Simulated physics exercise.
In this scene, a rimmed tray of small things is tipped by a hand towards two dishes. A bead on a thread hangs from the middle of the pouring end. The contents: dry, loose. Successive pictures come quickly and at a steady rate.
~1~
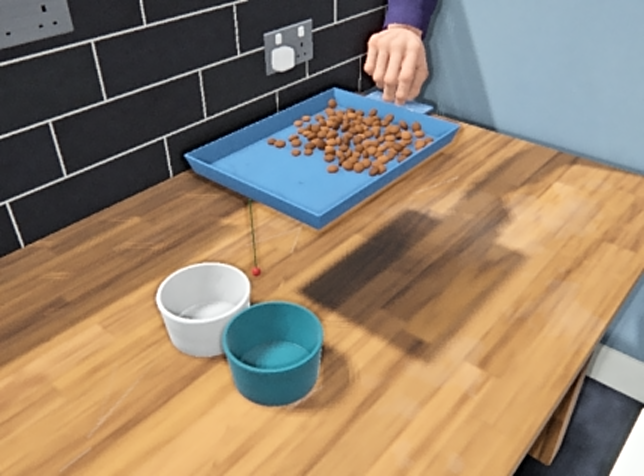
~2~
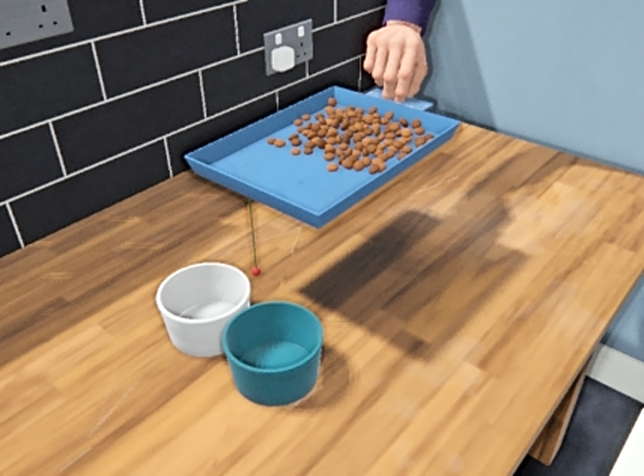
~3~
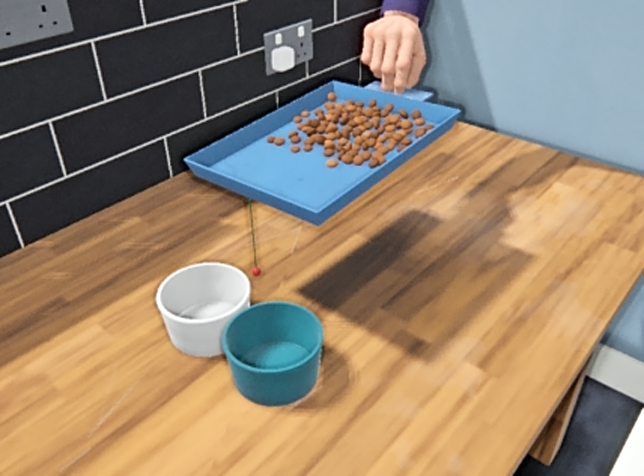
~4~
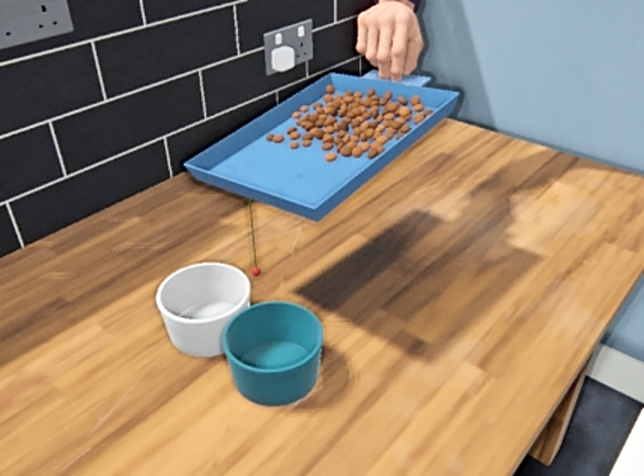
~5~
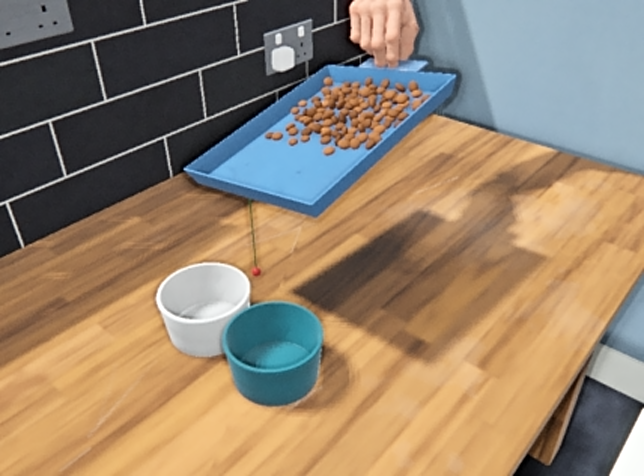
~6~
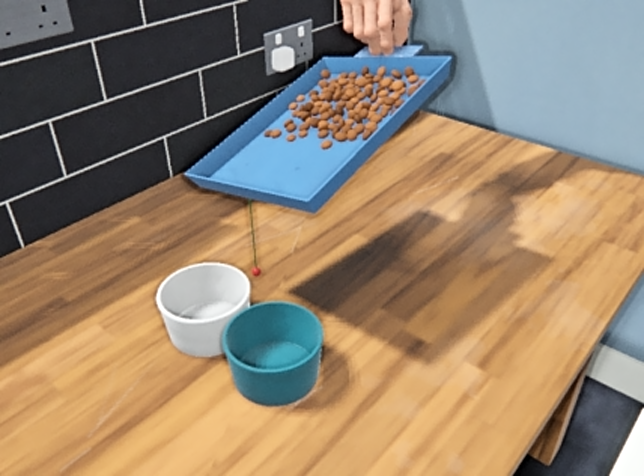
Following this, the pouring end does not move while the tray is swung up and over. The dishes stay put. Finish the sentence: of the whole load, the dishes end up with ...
... less than half.
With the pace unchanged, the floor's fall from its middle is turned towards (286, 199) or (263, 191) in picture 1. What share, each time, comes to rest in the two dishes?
I'd say some 80 in a hundred at first, then 70 in a hundred.
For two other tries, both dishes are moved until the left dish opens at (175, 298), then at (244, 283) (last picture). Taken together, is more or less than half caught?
Earlier try a minority share, later try a minority share.
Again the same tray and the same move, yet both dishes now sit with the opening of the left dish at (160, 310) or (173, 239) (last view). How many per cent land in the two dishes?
In order, 0 % and 70 %.
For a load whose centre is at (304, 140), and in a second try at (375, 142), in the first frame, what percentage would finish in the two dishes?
Respectively 10 and 10 in a hundred.
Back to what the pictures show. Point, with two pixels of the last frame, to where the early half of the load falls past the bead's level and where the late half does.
Near (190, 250) to start, and near (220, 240) afterwards.
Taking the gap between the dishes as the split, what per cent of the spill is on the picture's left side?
I'd guess close to 90 %.
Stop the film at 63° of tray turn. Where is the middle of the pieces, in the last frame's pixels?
Somewhere about (227, 164).
Just after the last frame, tray tipped steeply; almost all on the tray; about a tenth in the air.
A moment on, tray tipped past a quarter turn; about a tenth on the tray; about a tenth in the left dish; roughly two thirds outside both; just a few in the air.
Further on, tray tipped past a quarter turn; about a tenth in the left dish; the larger part outside both.
When it is over, tray tipped past a quarter turn; not one in the right dish; about a tenth in the left dish; the larger part outside both.
